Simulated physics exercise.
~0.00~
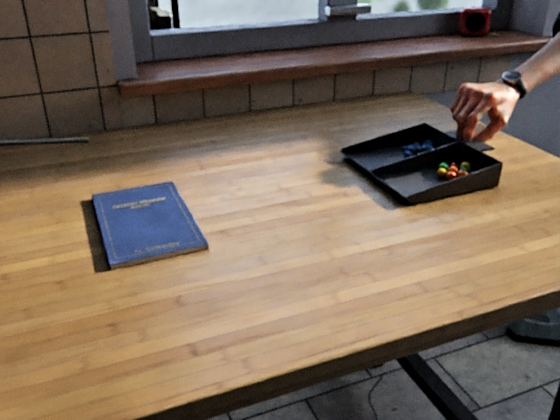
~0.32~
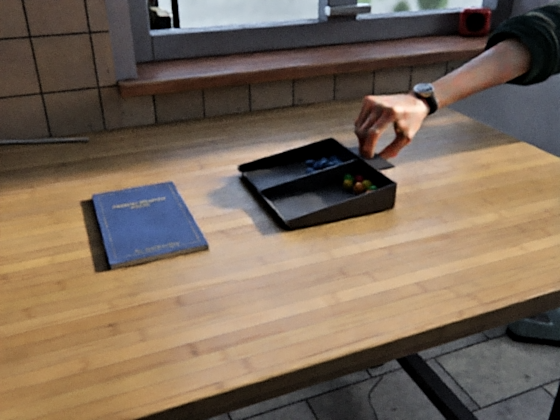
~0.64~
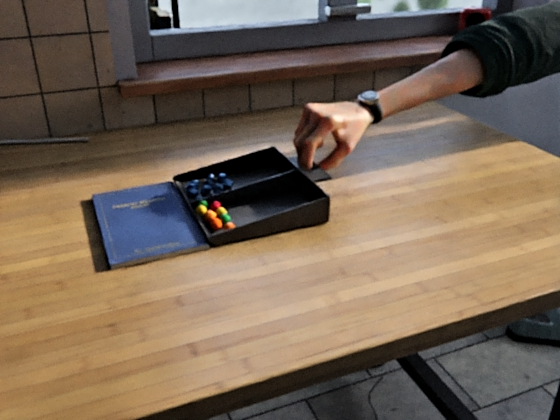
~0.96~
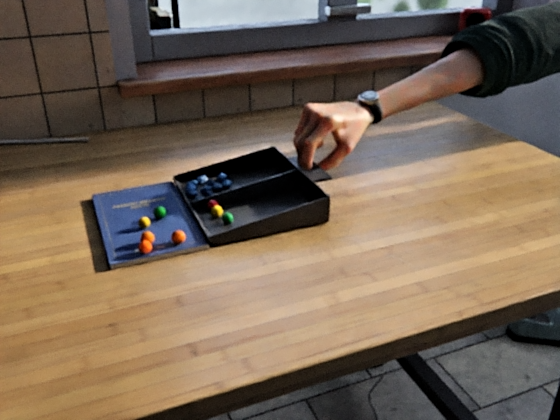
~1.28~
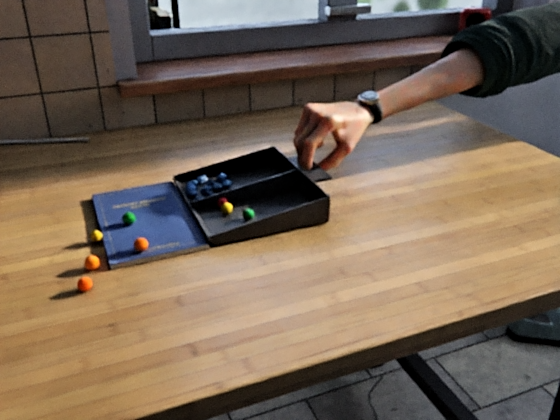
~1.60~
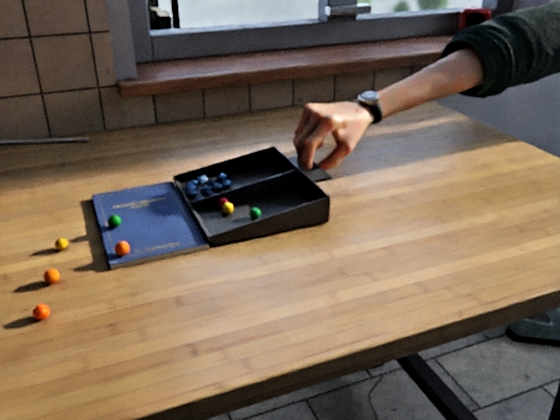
A wooden table stands against a tiled wall beneath a window, seen from above at an angle. A dark blue book lies on the left, while a hand wearing a watch holds a black, two-part tray on the right, with blue pieces in the far part and multicoloured balls in the near part. The hand slides the tray left until it stops against the book. The blue pieces shift towards the front rim but stay inside. Several near balls spill over it and roll left across the book, some reaching the tabletop beyond, while a few remain in the tray.
